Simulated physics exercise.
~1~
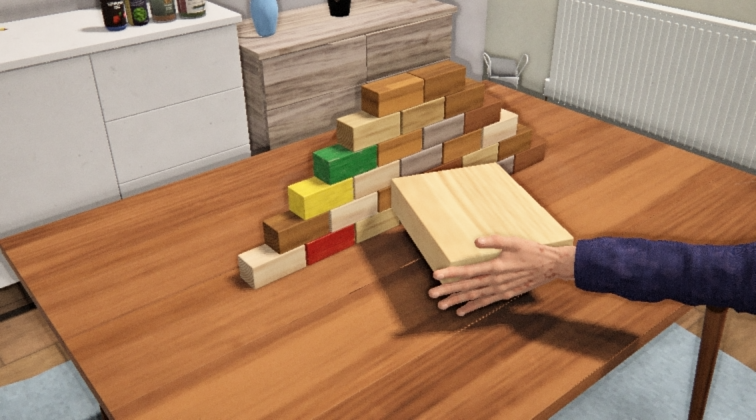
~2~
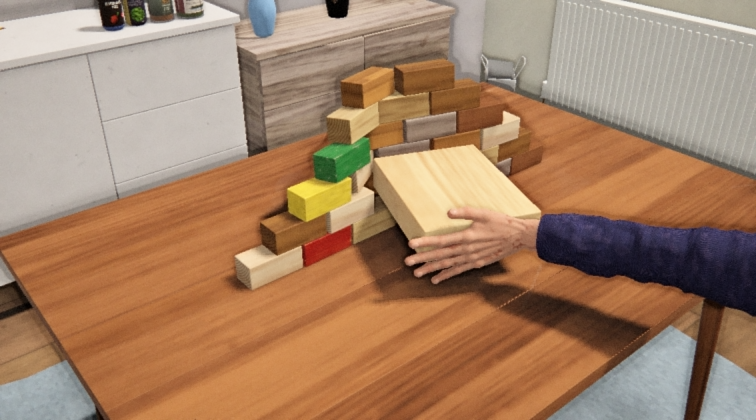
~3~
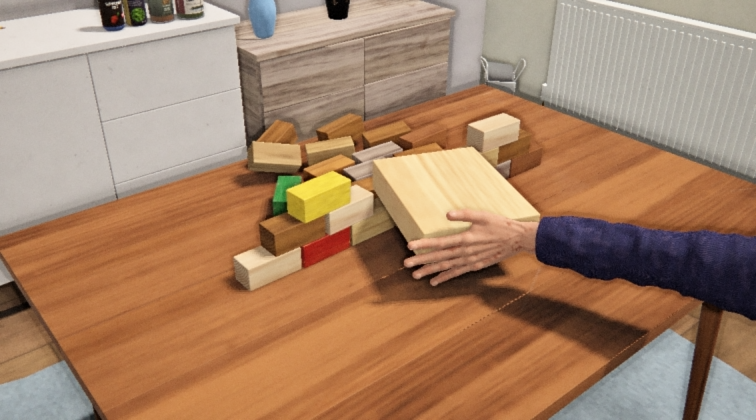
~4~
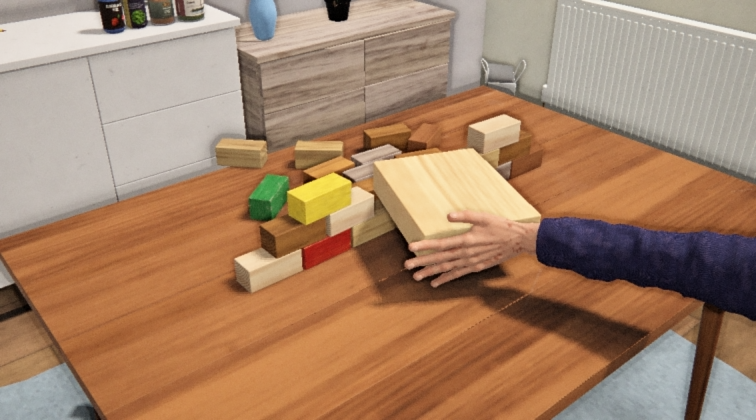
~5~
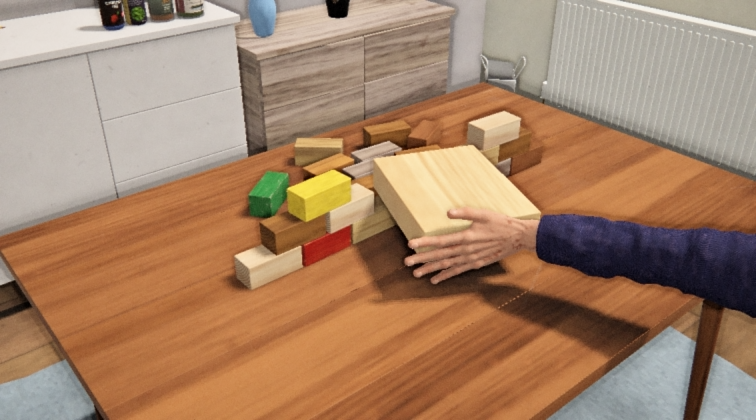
Stepped wall of wooden toy blocks collapsing as a hand pushes a large block into it, yellow block staying up, green toppling.
